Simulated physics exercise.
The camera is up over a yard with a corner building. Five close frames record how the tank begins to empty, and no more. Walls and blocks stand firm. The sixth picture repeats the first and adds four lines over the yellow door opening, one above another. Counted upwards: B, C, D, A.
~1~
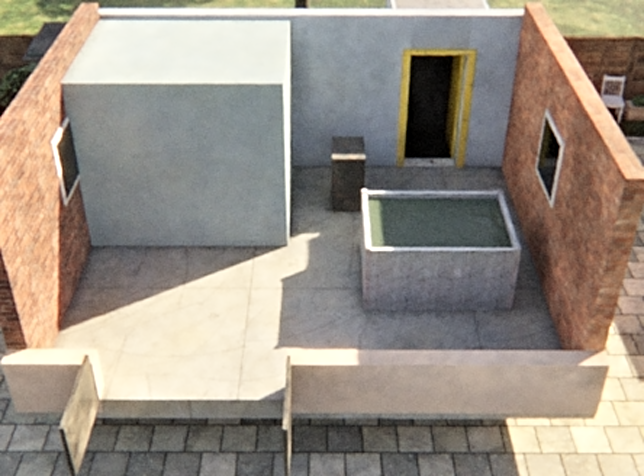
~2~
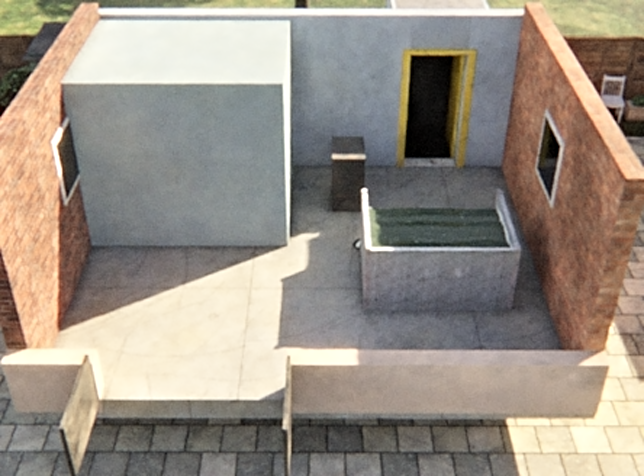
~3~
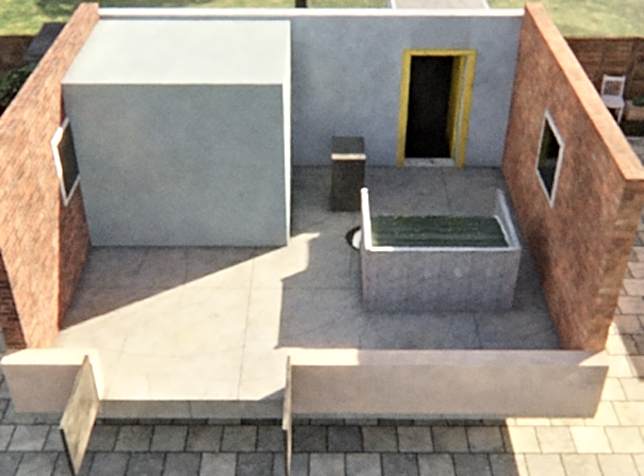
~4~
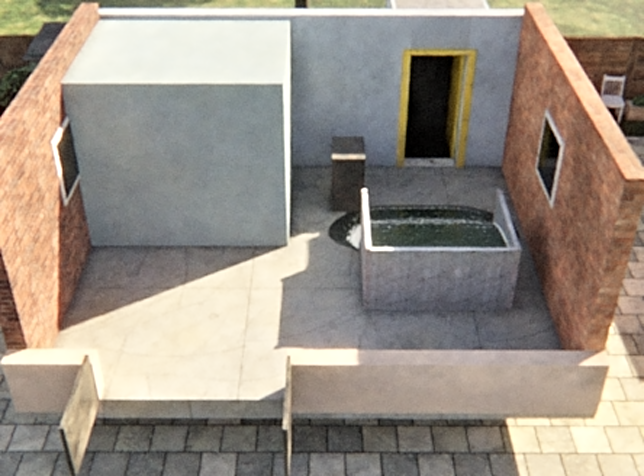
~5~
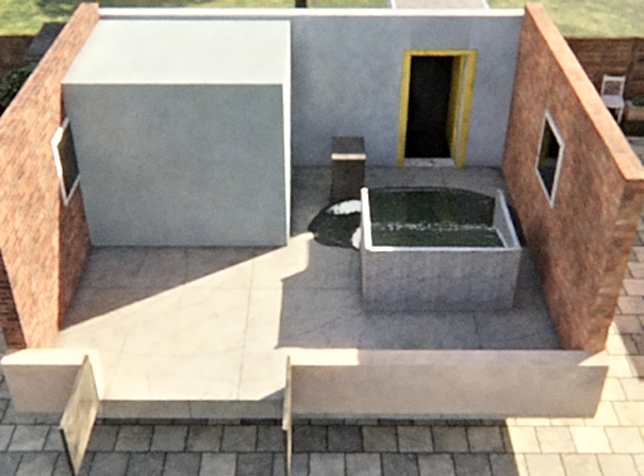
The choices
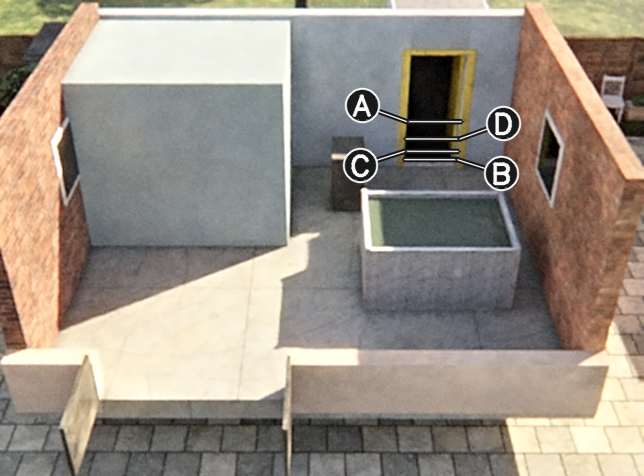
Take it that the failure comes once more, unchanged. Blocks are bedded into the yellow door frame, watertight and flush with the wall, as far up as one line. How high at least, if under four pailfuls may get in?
D is the one.
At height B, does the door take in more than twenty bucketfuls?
Yes, it does.
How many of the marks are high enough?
Two of the four.
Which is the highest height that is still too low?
The answer is C.
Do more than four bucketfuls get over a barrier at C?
Yes, it does.
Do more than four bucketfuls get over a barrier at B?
Yes, it does.
In white, A at (434, 121); B at (430, 159); C at (431, 151); D at (432, 139); from the bottom up B, C, D, A.
With A, nothing gets over.
With B, dozens of bucketfuls pour in.
With C, about 14 bucketfuls get in.
With D, a splash gets over, under a bucket.
